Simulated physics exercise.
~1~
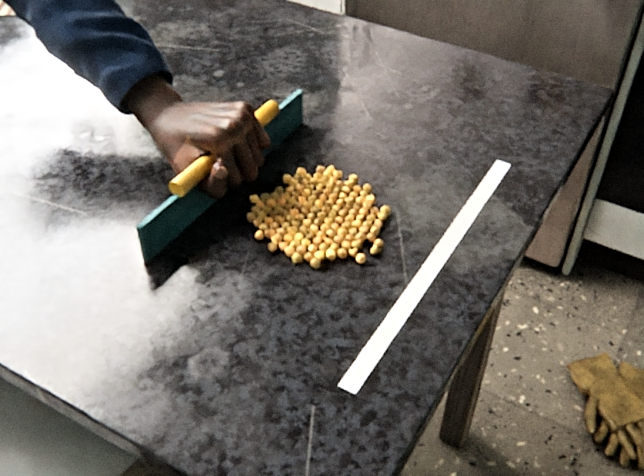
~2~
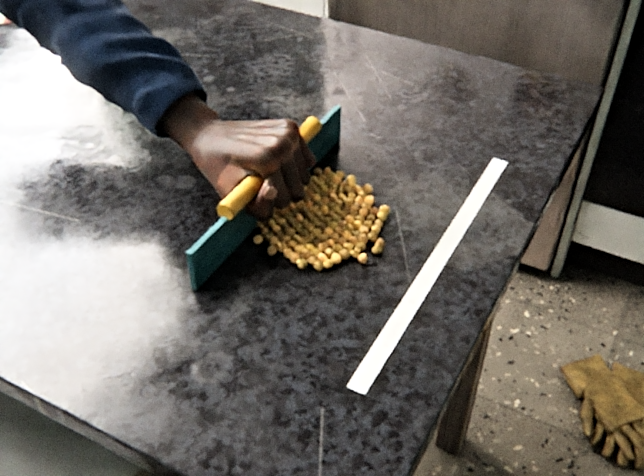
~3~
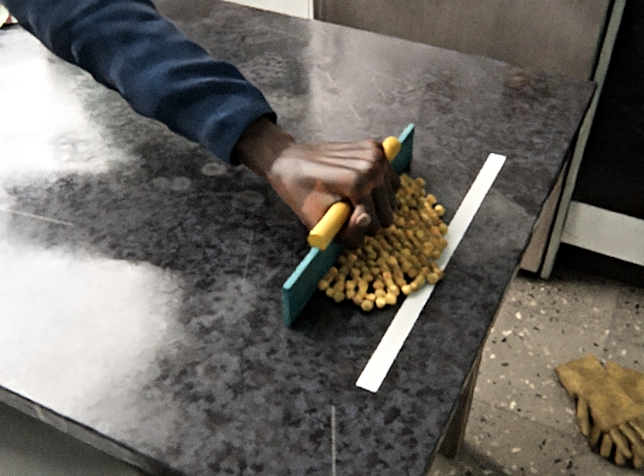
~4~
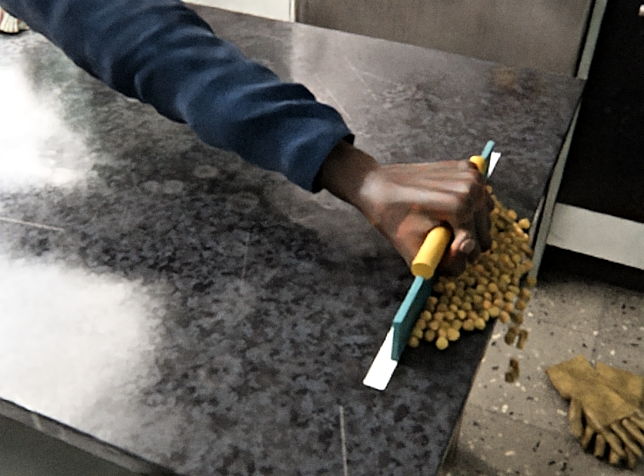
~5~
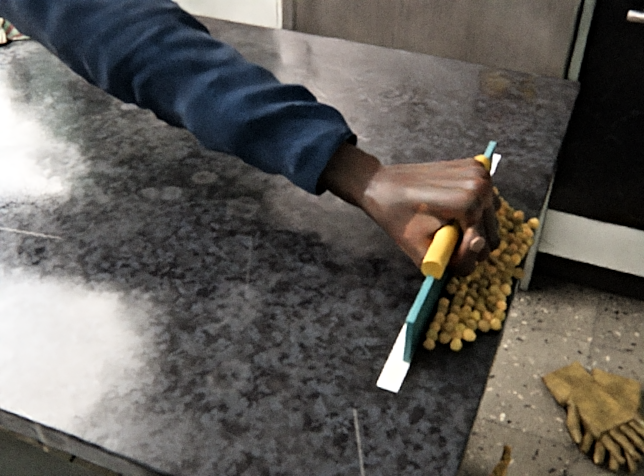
On a dark tabletop, a hand pushing a teal scraper rightward, sweeping yellow pellets past white tape, some spilling over the edge.
